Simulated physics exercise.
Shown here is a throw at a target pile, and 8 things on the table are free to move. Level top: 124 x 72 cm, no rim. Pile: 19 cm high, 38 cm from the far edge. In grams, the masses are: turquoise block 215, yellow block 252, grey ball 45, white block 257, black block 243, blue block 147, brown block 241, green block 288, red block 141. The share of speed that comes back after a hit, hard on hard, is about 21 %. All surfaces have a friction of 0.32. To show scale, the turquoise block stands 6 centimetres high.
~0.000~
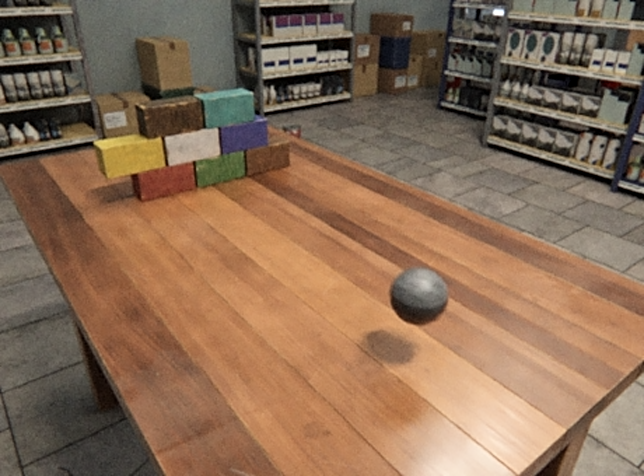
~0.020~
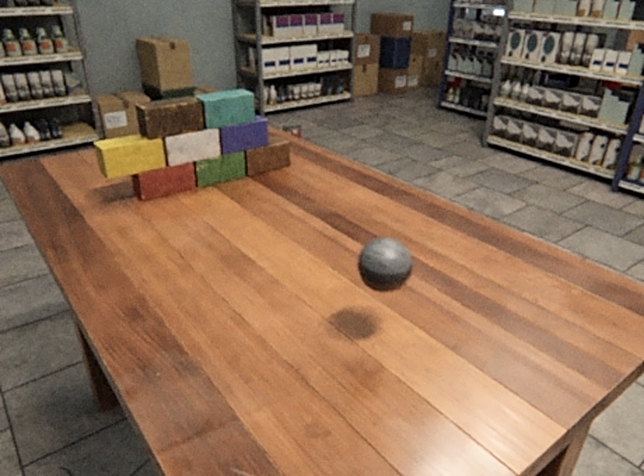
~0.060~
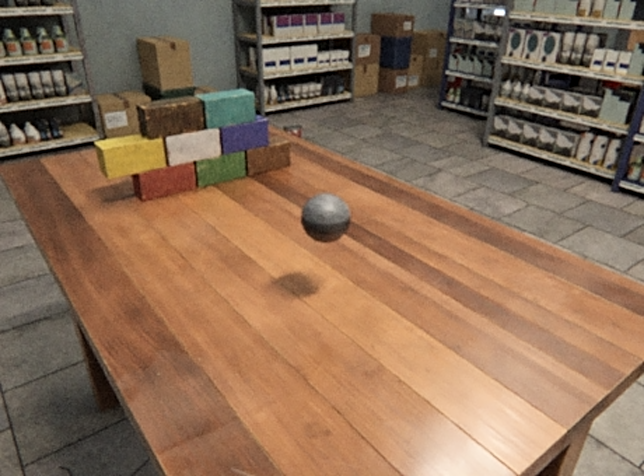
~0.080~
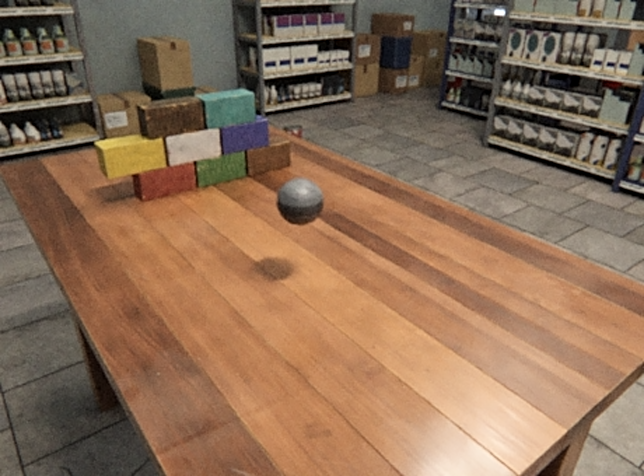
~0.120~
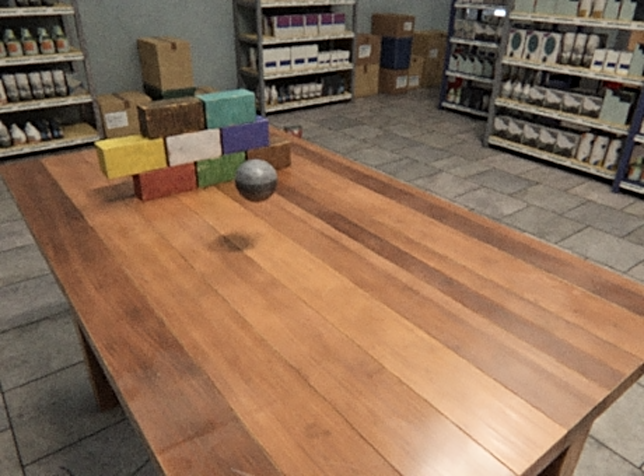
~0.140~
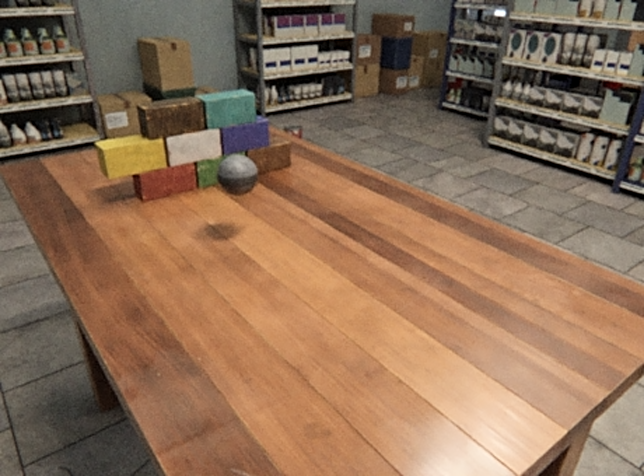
A grey ball moves left above a wooden table toward a stack of colourful blocks.
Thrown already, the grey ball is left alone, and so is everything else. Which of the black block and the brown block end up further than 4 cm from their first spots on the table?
Looks like the black block will not get moved far. Looks like the brown block will not get moved far.
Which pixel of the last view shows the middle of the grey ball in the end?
Near (177, 190).
After 0.24 s, grey ball near (176, 183).
After 0.44 s, grey ball near (177, 190).
In the end (1.0 s), all 8 under 4 cm from the start. At the end, from the last picture's camera, black block near (171, 118), brown block near (264, 156).
